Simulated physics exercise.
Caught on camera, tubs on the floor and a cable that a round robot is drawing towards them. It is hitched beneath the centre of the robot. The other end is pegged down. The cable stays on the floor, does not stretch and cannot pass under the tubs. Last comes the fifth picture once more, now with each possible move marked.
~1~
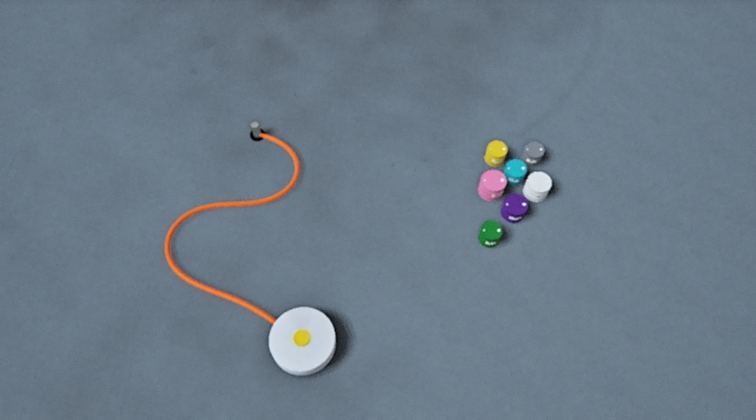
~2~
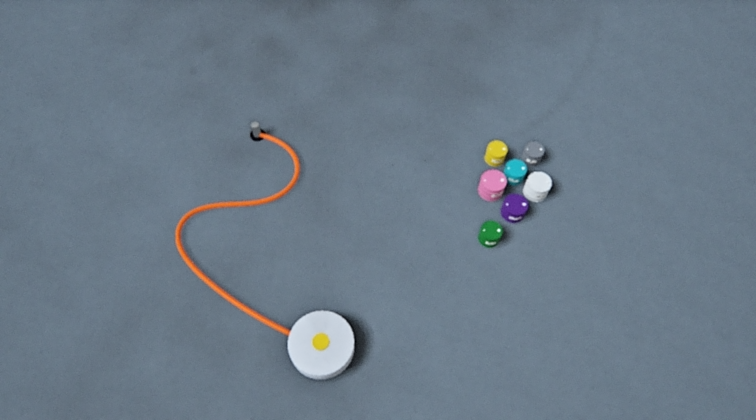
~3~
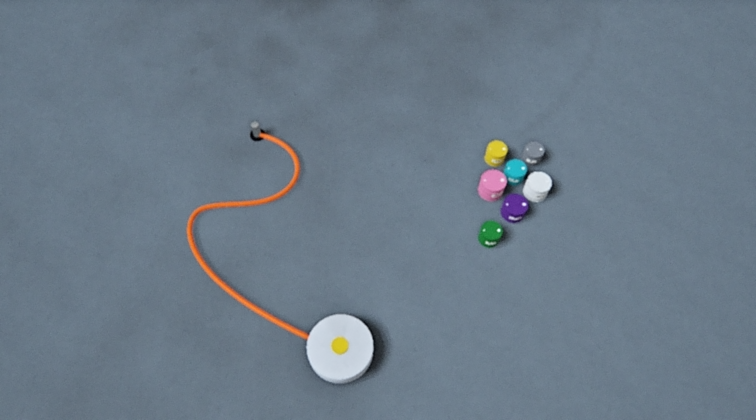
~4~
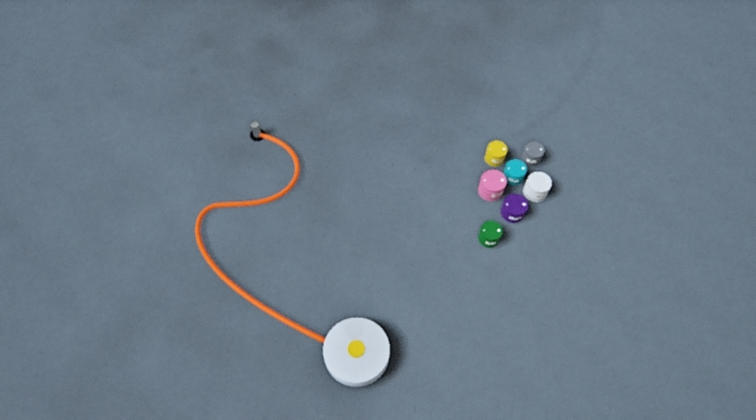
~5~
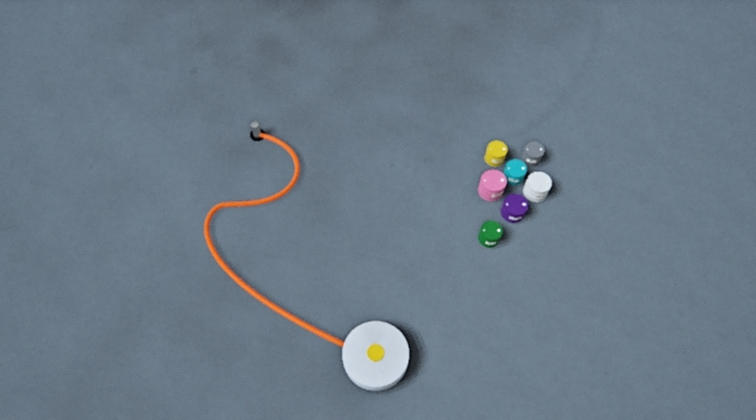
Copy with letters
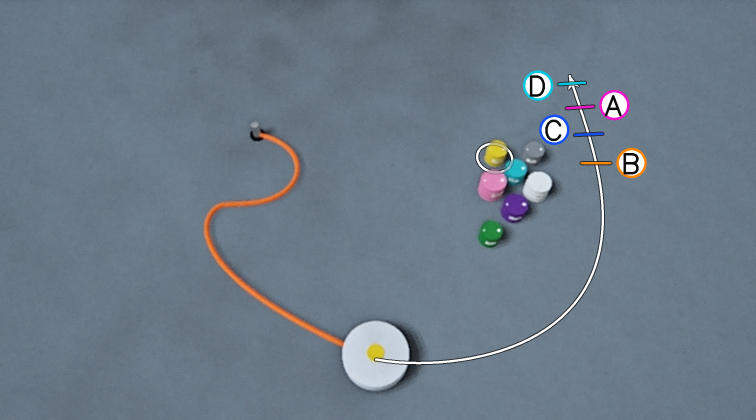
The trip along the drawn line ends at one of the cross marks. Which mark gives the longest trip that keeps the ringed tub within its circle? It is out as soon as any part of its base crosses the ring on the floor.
Up to mark C.
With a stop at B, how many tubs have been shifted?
By then, one.
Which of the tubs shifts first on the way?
Green.
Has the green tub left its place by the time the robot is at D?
By then, yes.
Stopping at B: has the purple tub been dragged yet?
No.
On the marked copy, A at (580, 107); B at (596, 163); C at (589, 134); D at (572, 83); the ring at (495, 158); the route from (376, 359) via (595, 266) to (570, 76).
Following C. Soon after the start, robot (532, 335); yellow tub (496, 154).
Later, robot (606, 229); yellow tub (496, 154).
In the end, robot (591, 129); white tub (532, 179); purple tub (510, 188); turquoise tub (511, 170); pink tub (490, 173); green tub (489, 193); yellow tub (496, 154); the yellow tub is still in its ring.
As for the rest, A drags the ringed tub to (488, 139); B is safe but short; D drags the ringed tub to (479, 122).
